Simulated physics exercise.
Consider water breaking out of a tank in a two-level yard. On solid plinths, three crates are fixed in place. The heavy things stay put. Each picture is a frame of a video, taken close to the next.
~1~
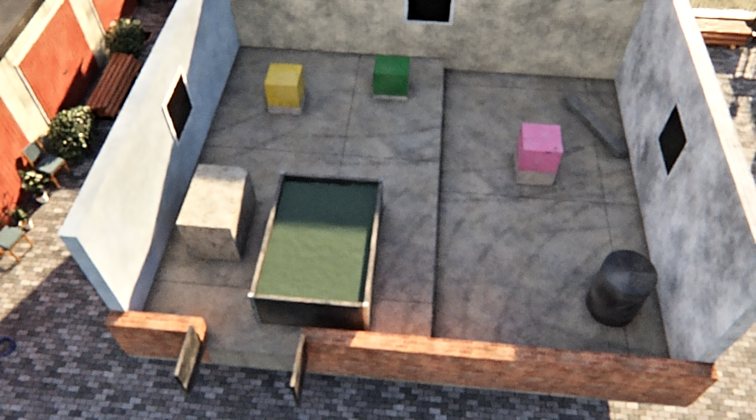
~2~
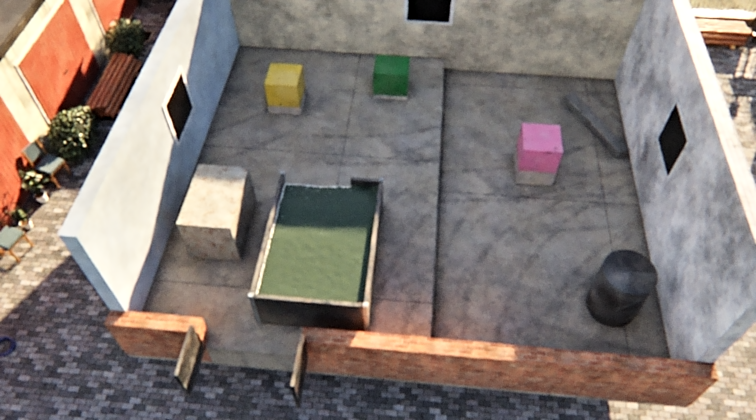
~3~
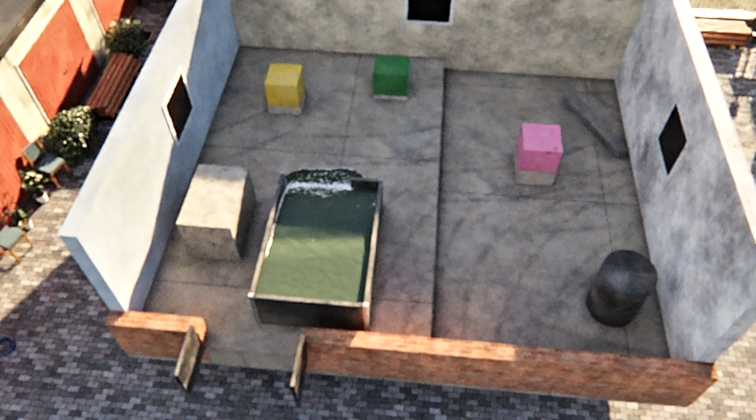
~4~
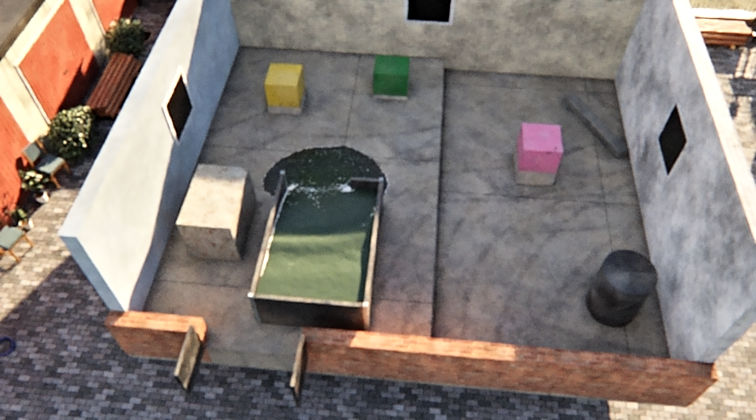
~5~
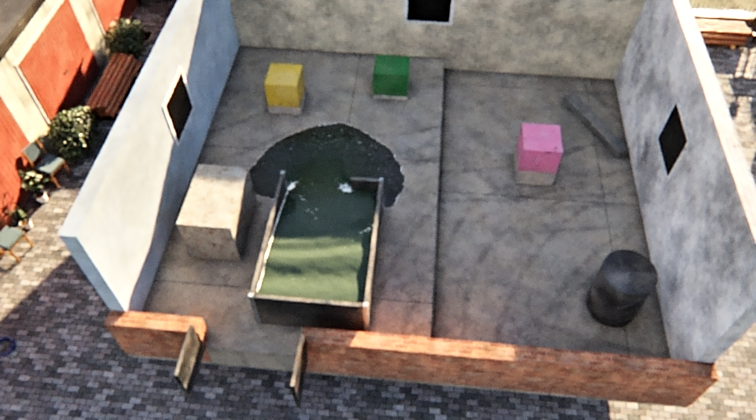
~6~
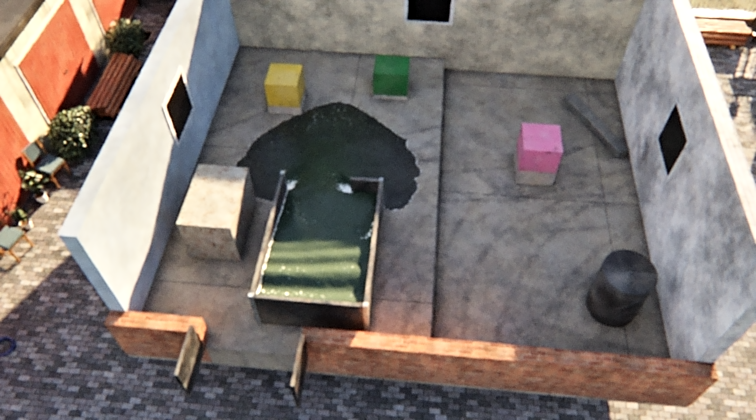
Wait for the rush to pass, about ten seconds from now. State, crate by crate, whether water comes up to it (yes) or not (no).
In the end I expect the green crate to get touched; I expect the pink crate to never get touched; I expect the yellow crate to get touched.
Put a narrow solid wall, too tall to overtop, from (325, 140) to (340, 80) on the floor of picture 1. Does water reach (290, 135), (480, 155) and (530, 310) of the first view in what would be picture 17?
Outcome by spot, in order - watered, unwatered, unwatered.
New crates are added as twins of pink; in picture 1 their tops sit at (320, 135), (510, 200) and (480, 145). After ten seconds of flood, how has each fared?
Crate one is touched by the flood; crate two avoids the flood; crate three avoids the flood.
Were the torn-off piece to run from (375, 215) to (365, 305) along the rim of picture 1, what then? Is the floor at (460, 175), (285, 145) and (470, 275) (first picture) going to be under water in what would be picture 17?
Point by point: Unwetted, unwetted, drenched.
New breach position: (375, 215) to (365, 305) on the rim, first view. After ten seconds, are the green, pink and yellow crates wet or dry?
Result: Green crate is left untouched, pink crate is left untouched, yellow crate is left untouched.
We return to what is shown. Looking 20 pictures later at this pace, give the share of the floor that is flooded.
Estimate: Near 45 %.
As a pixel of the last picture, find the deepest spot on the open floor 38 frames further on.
At about (623, 146).
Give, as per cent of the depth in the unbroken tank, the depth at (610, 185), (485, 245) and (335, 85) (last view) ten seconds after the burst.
8, 2 and 8 in a hundred, in turn.
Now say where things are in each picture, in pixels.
In the first picture, the tank at (321, 237) is whole and still.
In the second picture, the front is at a hidden place, out from the gap on the tank's far side.
In the third picture, water pours out on the tank's far side and has run to (354, 175).
In the fourth picture, water pours out on the tank's far side and has run to (345, 150).
In the fifth picture, the front is at (346, 127), out from the gap on the tank's far side.
In the sixth picture, the front is at (335, 105), out from the gap on the tank's far side.
A moment on, water covers 25 % of the floor; the green crate water round its plinth, the pink crate not reached, the yellow crate water round its plinth.
Next, water covers 30 % of the floor; the green crate water round its plinth, the pink crate not reached, the yellow crate water round its plinth.
Then, water covers 45 % of the floor; the green crate water round its plinth, the pink crate water round its plinth, the yellow crate water round its plinth.
Later, water covers 60 % of the floor; the green crate water round its plinth, the pink crate water round its plinth, the yellow crate water round its plinth.
In the end, water covers 90 % of the floor; the green crate was topped, the pink crate stayed above the water, the yellow crate was topped.
